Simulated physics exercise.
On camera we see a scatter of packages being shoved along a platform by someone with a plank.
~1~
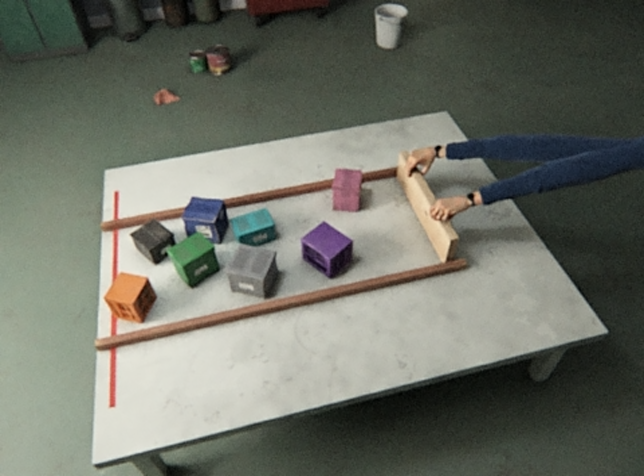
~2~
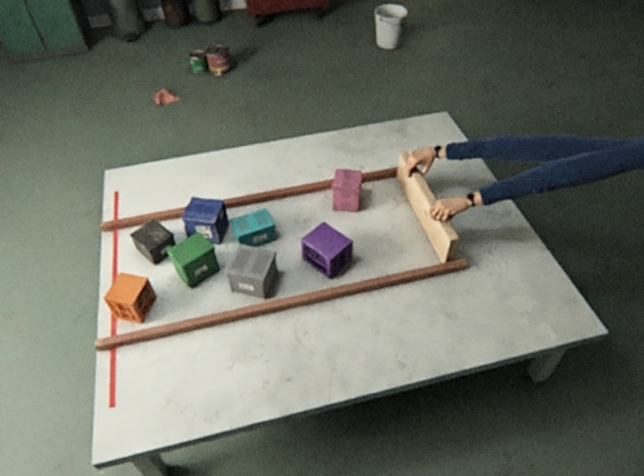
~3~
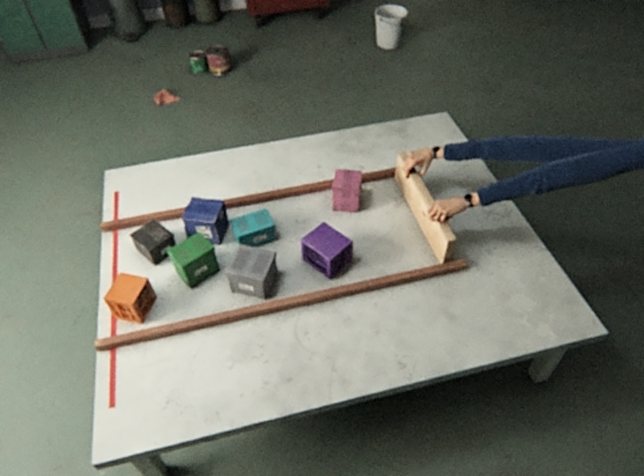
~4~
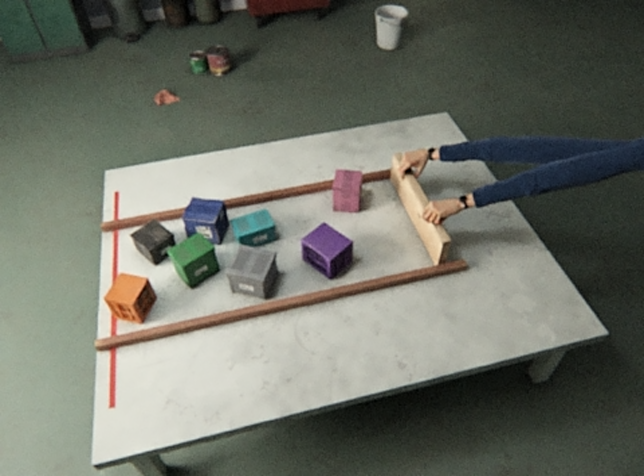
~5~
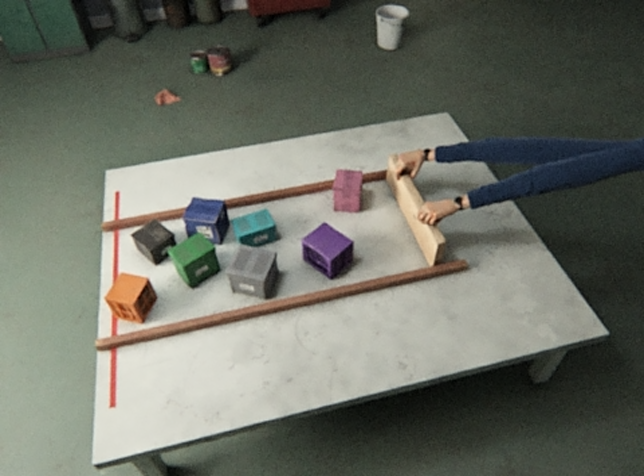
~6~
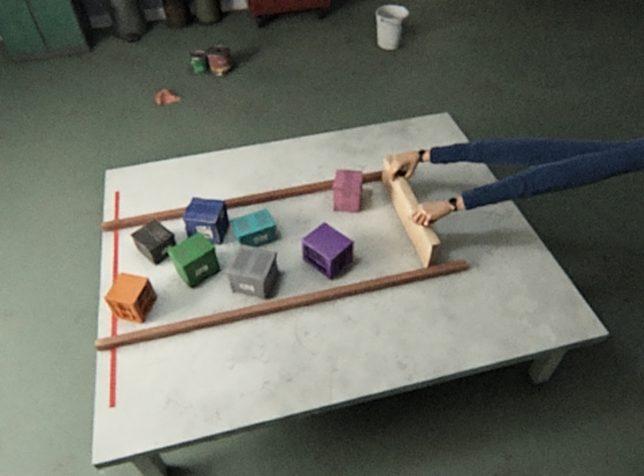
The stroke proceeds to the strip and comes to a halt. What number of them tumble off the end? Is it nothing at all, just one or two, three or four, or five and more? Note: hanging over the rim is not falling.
Five at the least fall.
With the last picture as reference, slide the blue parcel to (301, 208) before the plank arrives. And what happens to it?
Outcome for the blue parcel: It drops.
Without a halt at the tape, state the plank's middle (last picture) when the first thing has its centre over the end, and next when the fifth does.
About (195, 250) and about (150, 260).
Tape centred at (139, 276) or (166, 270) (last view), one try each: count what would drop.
The counts would come to 6 and 3.
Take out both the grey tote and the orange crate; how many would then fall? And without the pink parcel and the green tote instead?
Tally per try: 6 / 6.
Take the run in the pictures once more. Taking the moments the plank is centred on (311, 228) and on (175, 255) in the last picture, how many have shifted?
Counts: 2 and 8.
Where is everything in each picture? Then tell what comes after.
Orange crate (131, 298); black tote (155, 242); green tote (195, 260); plank (424, 205); tape (115, 281), in the first frame.
Black tote (154, 242); blue parcel (206, 221), in the second frame.
Green tote (195, 261); purple crate (327, 250), in the third frame.
Orange crate (131, 298); grey tote (253, 273), in the fourth frame.
Black tote (155, 242); pink parcel (348, 191), in the fifth frame.
Orange crate (132, 298); black tote (155, 242); green tote (195, 261); plank (408, 209); tape (115, 281), in the sixth frame.
A little later, none off yet; orange crate at rest near (132, 298); black tote at rest near (155, 242); green tote at rest near (195, 261).
Next, none off yet; orange crate shifted a little near (121, 303); black tote shifted a little near (139, 250); green tote shifted about its own width near (146, 274).
When it is over, the number that fall off is five or more; down, pink parcel, purple crate, turquoise tote, grey tote, blue parcel, green tote, black tote and orange crate.
